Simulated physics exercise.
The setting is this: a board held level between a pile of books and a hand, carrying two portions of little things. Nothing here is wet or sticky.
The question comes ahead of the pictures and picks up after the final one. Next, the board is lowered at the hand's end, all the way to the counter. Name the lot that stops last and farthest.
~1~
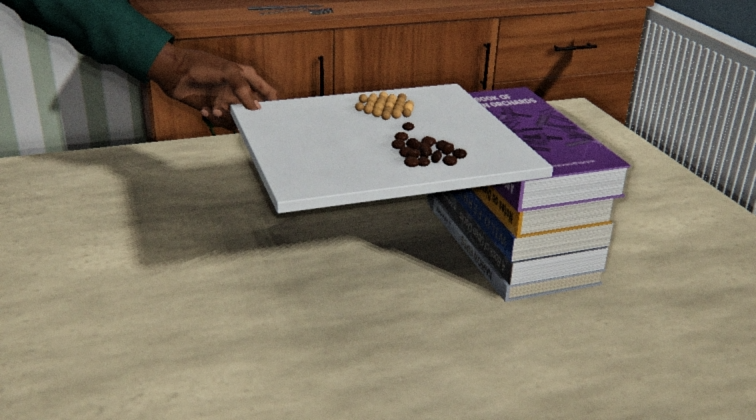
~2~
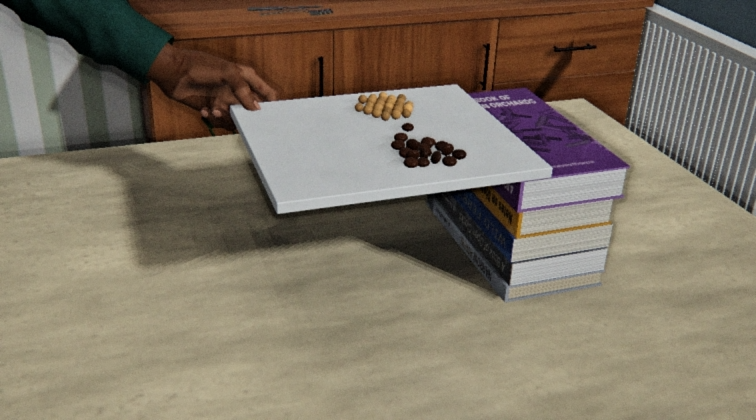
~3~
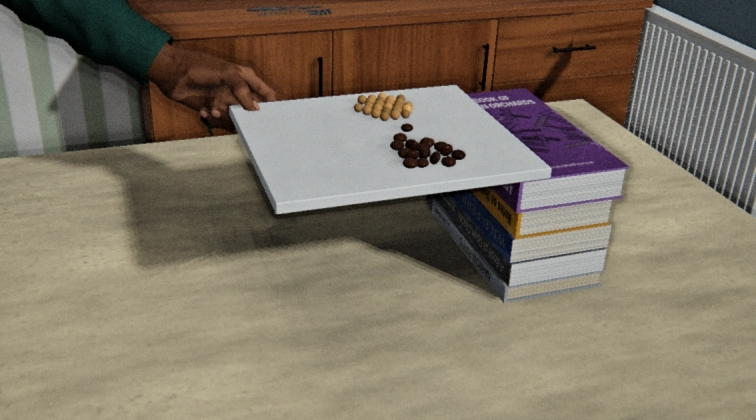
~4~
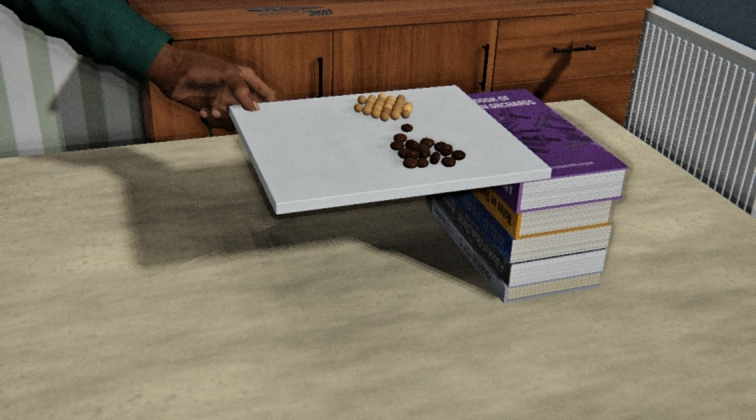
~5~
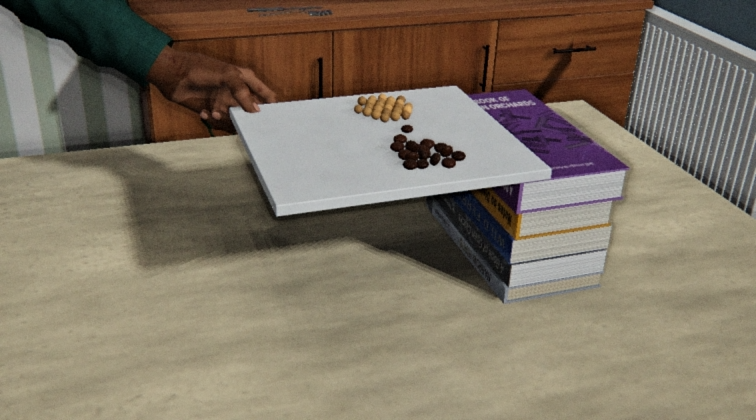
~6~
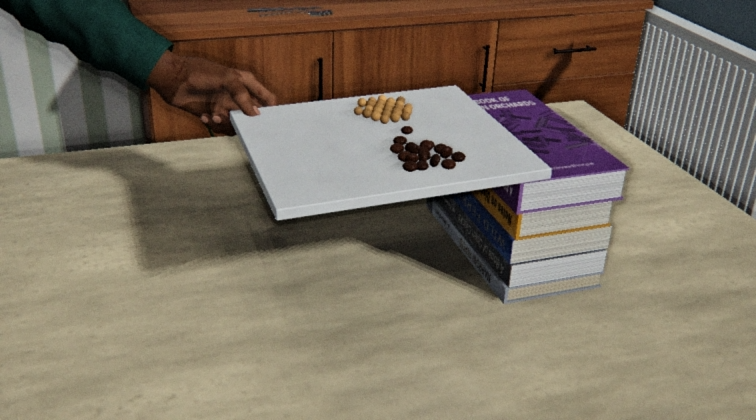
It's the farther one that ends up farther out.
Then, 0.66 s after the last picture, board sloping at 21°; near lot all still on the board; far lot all still on the board.
Then, 1.24 s after the last picture, board sloping at 37°; near lot about two thirds still on the board; far lot mostly one to two board lengths out.
Then, 1.74 s after the last picture, board resting at 38°; near lot mostly less than half a board's length out; far lot mostly one to two board lengths out, a small part gone off the counter.
At rest, board resting at 38°; near lot mostly less than half a board's length out; far lot mostly one to two board lengths out, about a quarter gone off the counter; the far lot has gone farther.
